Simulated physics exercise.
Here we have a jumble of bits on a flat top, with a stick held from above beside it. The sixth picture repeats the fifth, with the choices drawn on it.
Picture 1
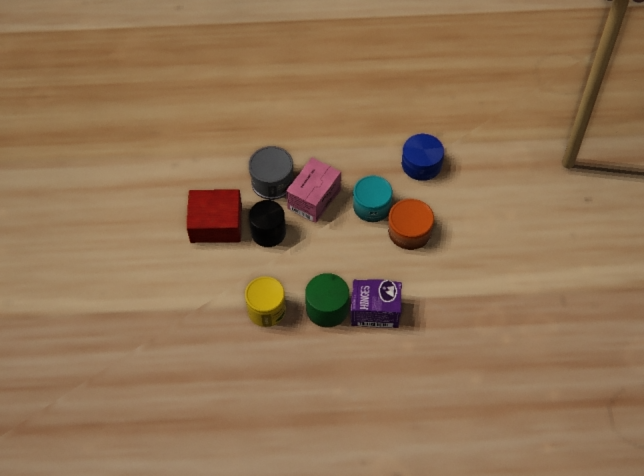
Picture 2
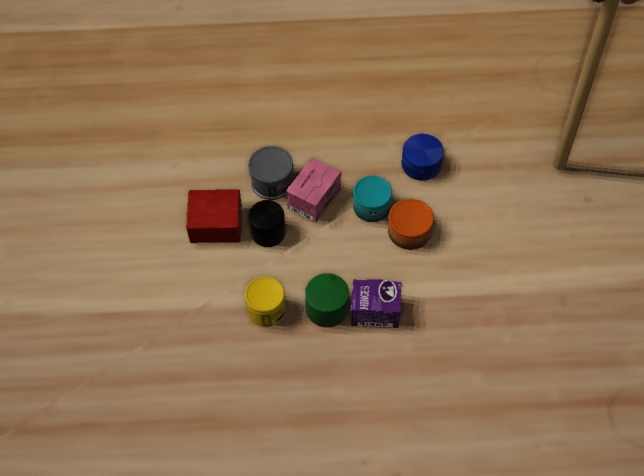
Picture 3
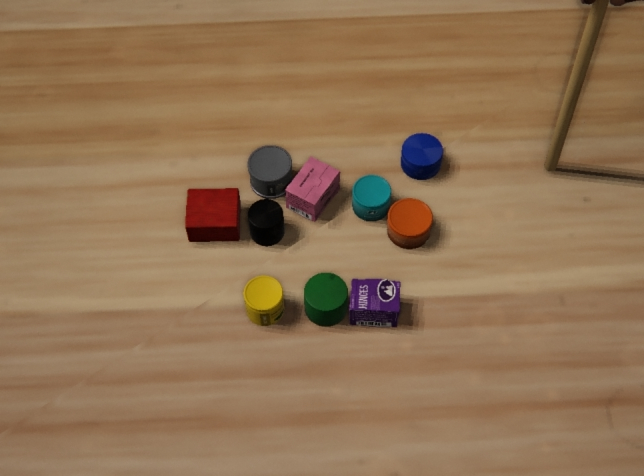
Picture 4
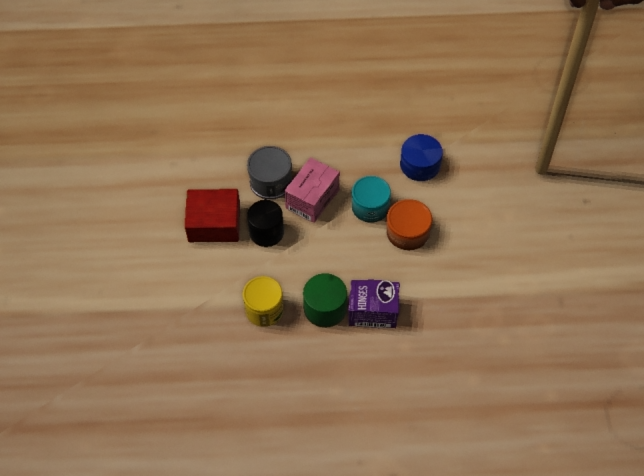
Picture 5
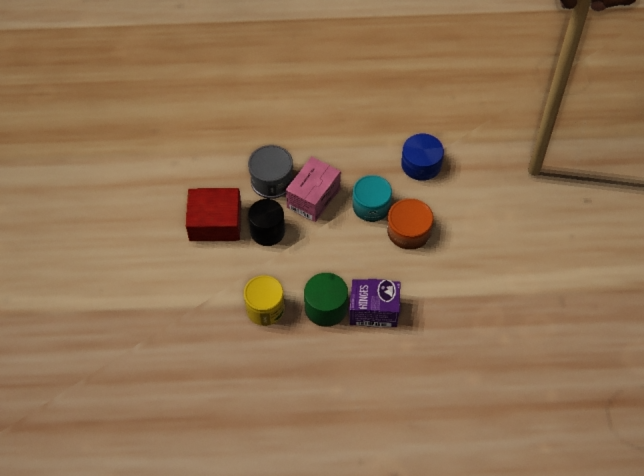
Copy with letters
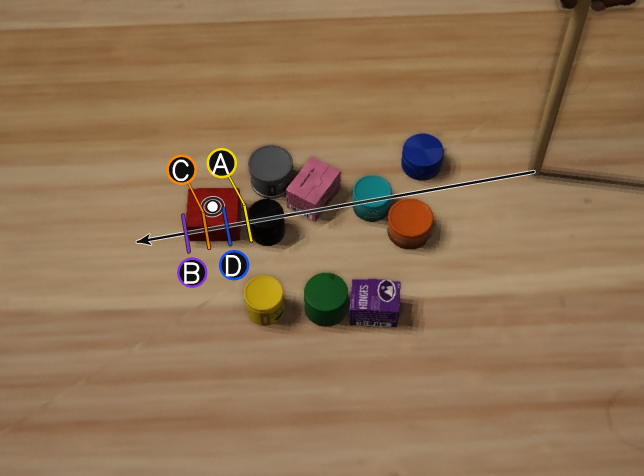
A hand at the upper right slowly slides a stick frame left toward the still, colourful objects.
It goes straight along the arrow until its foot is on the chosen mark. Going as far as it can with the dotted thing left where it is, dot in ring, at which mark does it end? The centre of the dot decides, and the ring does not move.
The farthest safe stop is A.
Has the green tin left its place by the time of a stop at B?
By then, no.
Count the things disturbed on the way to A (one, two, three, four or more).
In all, four or more.
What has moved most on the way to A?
It is the turquoise tub.
On the copy, A at (247, 223); B at (186, 234); C at (206, 230); D at (227, 226); the arrow from (534, 172) to (137, 242); the white dot at (213, 207).
On A. First, foot of the stick (433, 191).
Then, foot of the stick (332, 209); turquoise tub (334, 223).
Finally, foot of the stick (248, 224); turquoise tub (334, 223); pink box (294, 182); the dot is still in its ring.
By contrast, B shifts the dotted thing to (158, 212); C shifts the dotted thing to (175, 214); D shifts the dotted thing to (194, 215).
